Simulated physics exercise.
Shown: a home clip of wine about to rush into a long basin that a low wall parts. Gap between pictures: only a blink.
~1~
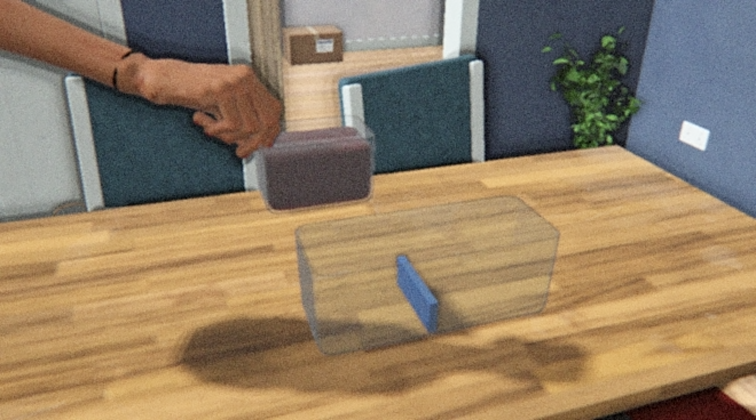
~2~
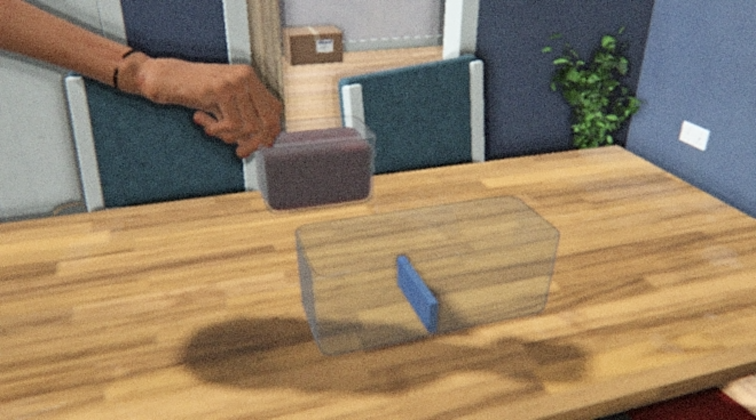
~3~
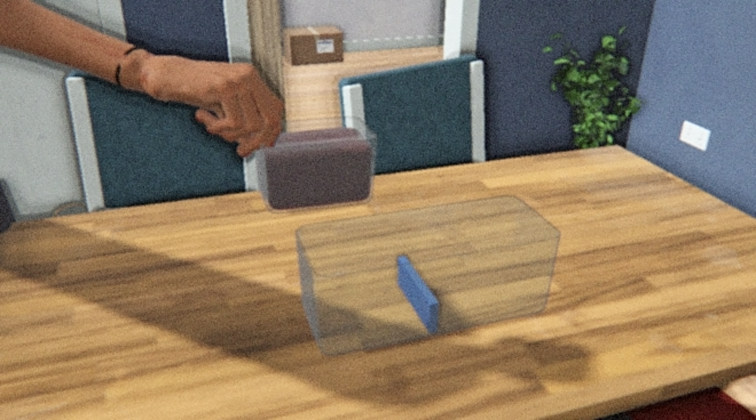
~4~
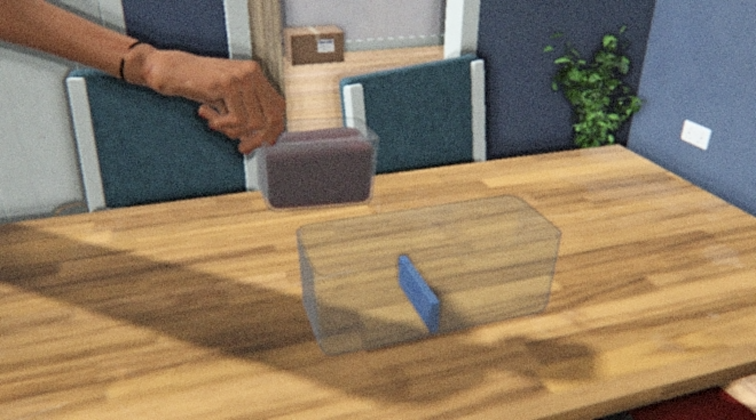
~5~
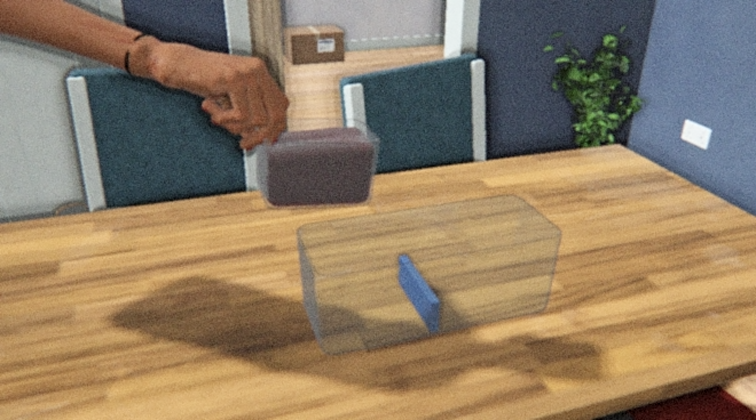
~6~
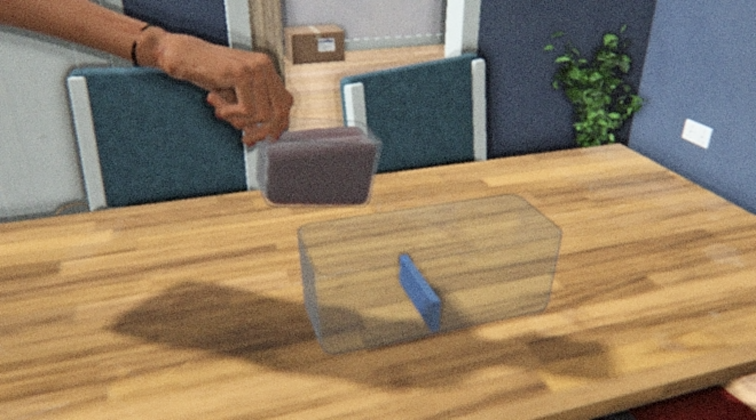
A small clear container of dark liquid tilts very slightly to the right beneath a hand at the upper left, above a long transparent basin with a low blue wall inside, while shadows shift across the wooden table.
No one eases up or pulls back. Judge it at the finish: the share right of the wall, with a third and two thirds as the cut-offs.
At the finish, the right of the wall has a third to two thirds.
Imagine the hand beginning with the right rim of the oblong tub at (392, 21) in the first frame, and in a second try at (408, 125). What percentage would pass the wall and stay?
The first gives 90 %, the second 90 %.
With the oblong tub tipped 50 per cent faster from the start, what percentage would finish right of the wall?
Roughly 55 in a hundred.
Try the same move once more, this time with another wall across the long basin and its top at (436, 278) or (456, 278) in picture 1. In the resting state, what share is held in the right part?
Around 15 percent in try one and around 10 percent in try two.
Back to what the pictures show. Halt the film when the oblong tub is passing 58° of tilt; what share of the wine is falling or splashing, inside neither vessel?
I'd put it near 25 per cent.
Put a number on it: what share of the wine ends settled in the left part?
40 % or thereabouts.
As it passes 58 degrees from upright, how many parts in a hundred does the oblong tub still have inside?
I'd put it near 60 %.
A moment on, the oblong tub is tipped part way and 62 per cent is still to pour, 5 is left of the wall and 10 right of it.
Next, the oblong tub is tipped on its side and 15 per cent is still to pour, 20 is left of the wall and 58 right of it.
Then the oblong tub is tipped right over and 1 per cent is still to pour, 38 is left of the wall and 59 right of it.
Later the oblong tub is tipped right over and 0 per cent is still to pour, 41 is left of the wall and 59 right of it.
In the end 41 per cent lies left of the wall, 58 right of it and 0 outside.
